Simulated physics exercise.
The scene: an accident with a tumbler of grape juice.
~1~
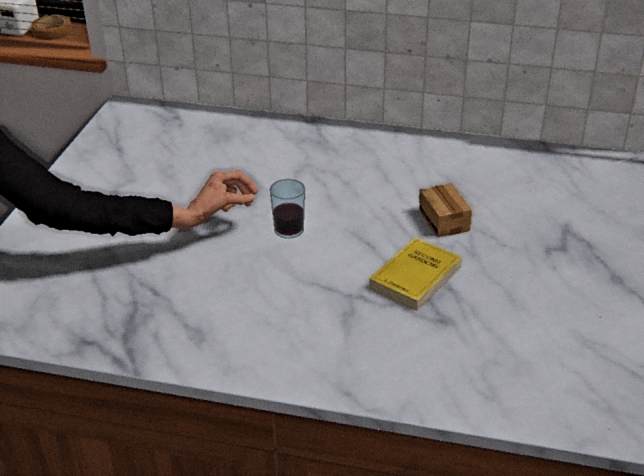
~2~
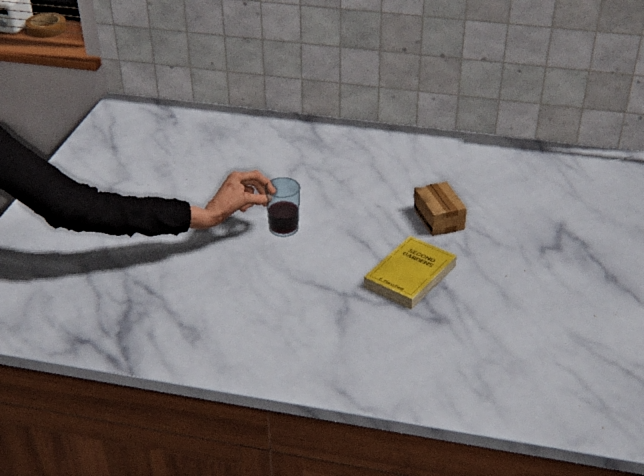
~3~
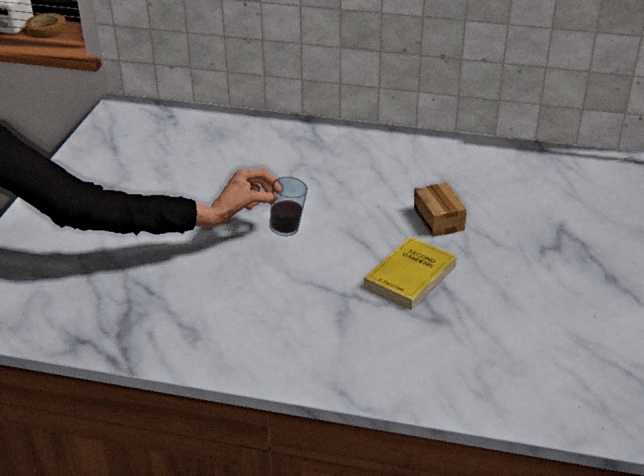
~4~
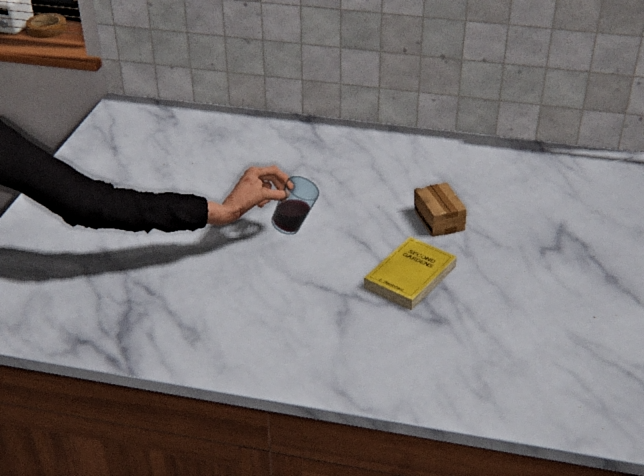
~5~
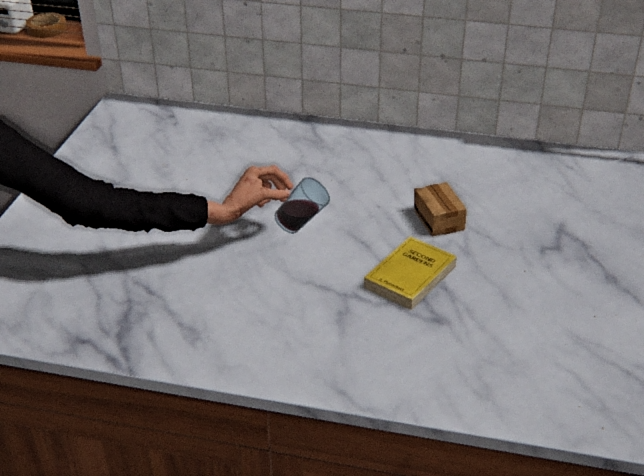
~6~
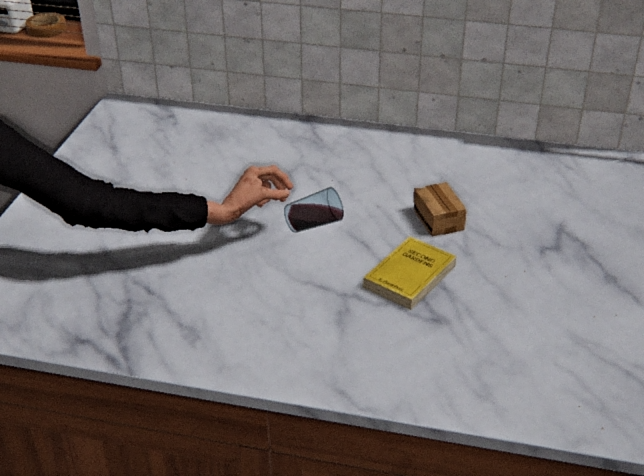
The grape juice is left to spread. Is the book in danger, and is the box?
As for the book, it is reached; the box is reached.
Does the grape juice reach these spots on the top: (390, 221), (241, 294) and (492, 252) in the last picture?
First in the puddle, second dry, third in the puddle.
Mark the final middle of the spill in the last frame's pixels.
At about (435, 242).
Shortly, the puddle covers about as much as a plate; the book is soaking at its edge; the box is soaking at its edge.
Then, the puddle covers about as much as a tray; the book is soaking at its edge; the box is soaking at its edge.
At the finish, the puddle covers about as much as a tray; the book is soaking at its edge; the box is soaking at its edge.
